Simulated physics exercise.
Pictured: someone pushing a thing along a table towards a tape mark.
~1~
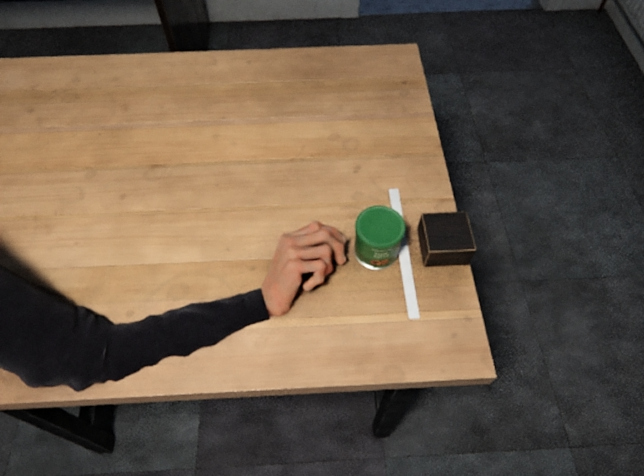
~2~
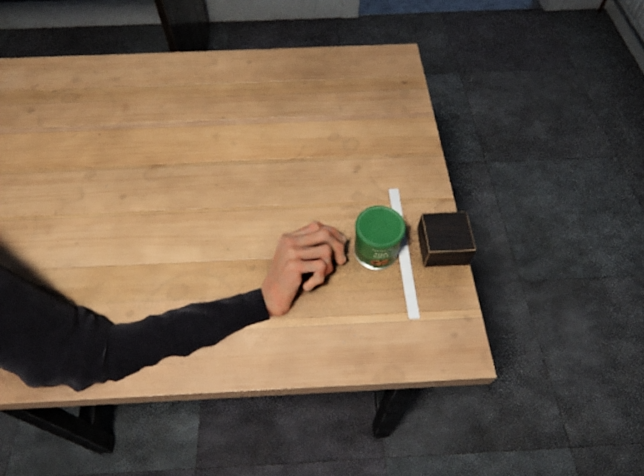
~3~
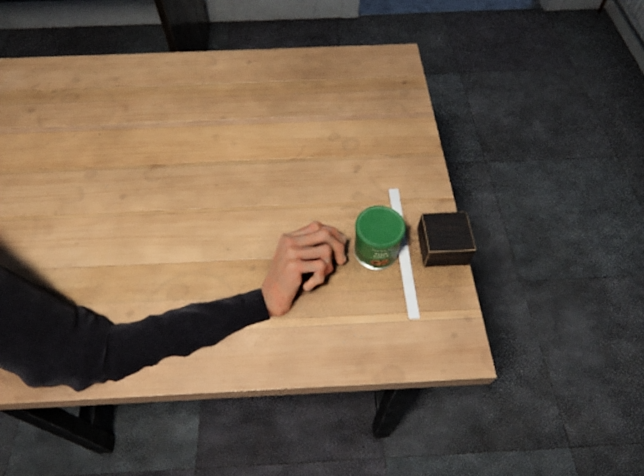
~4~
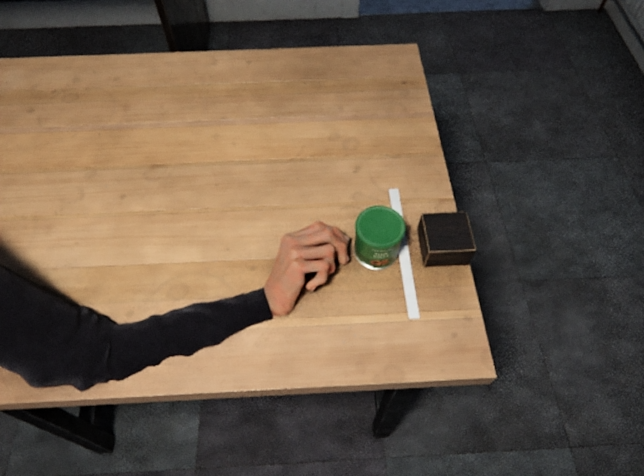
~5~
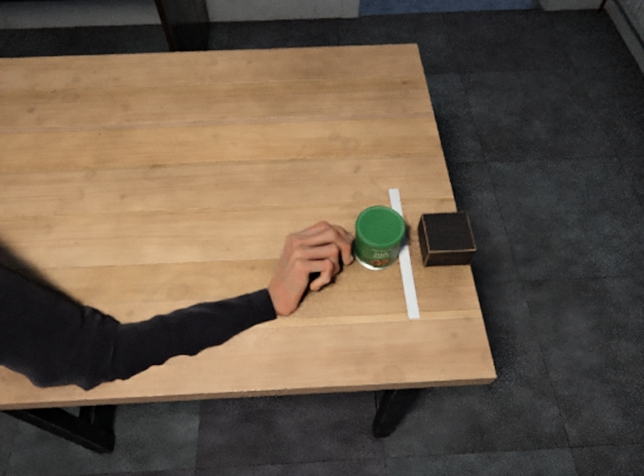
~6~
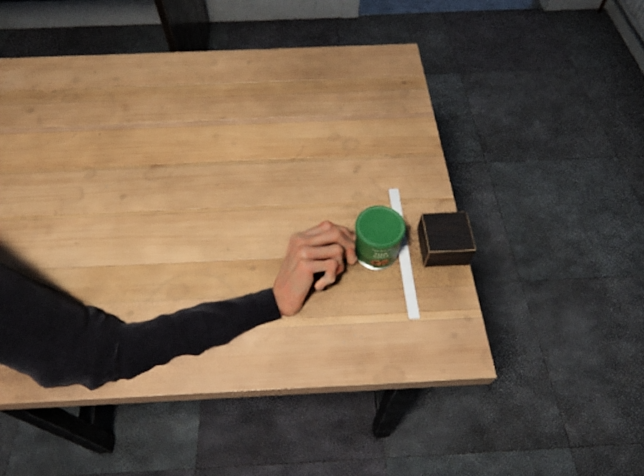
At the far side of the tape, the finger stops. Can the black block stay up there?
I reckon it ends up away from the table after all.
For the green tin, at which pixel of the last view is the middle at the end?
Its centre ends up near (435, 236).
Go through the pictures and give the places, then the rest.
Black block (445, 239); green tin (378, 238), in the first frame.
Black block (445, 239); green tin (378, 238), in the second frame.
Black block (445, 239); green tin (378, 238), in the third frame.
Black block (445, 239); green tin (378, 238), in the fourth frame.
Black block (445, 239); green tin (378, 238), in the fifth frame.
Black block (445, 239); green tin (378, 238), in the sixth frame.
Then, 1.06 s later than the last frame, black block dropping near (470, 300).
When it is over, the black block falls off the table.
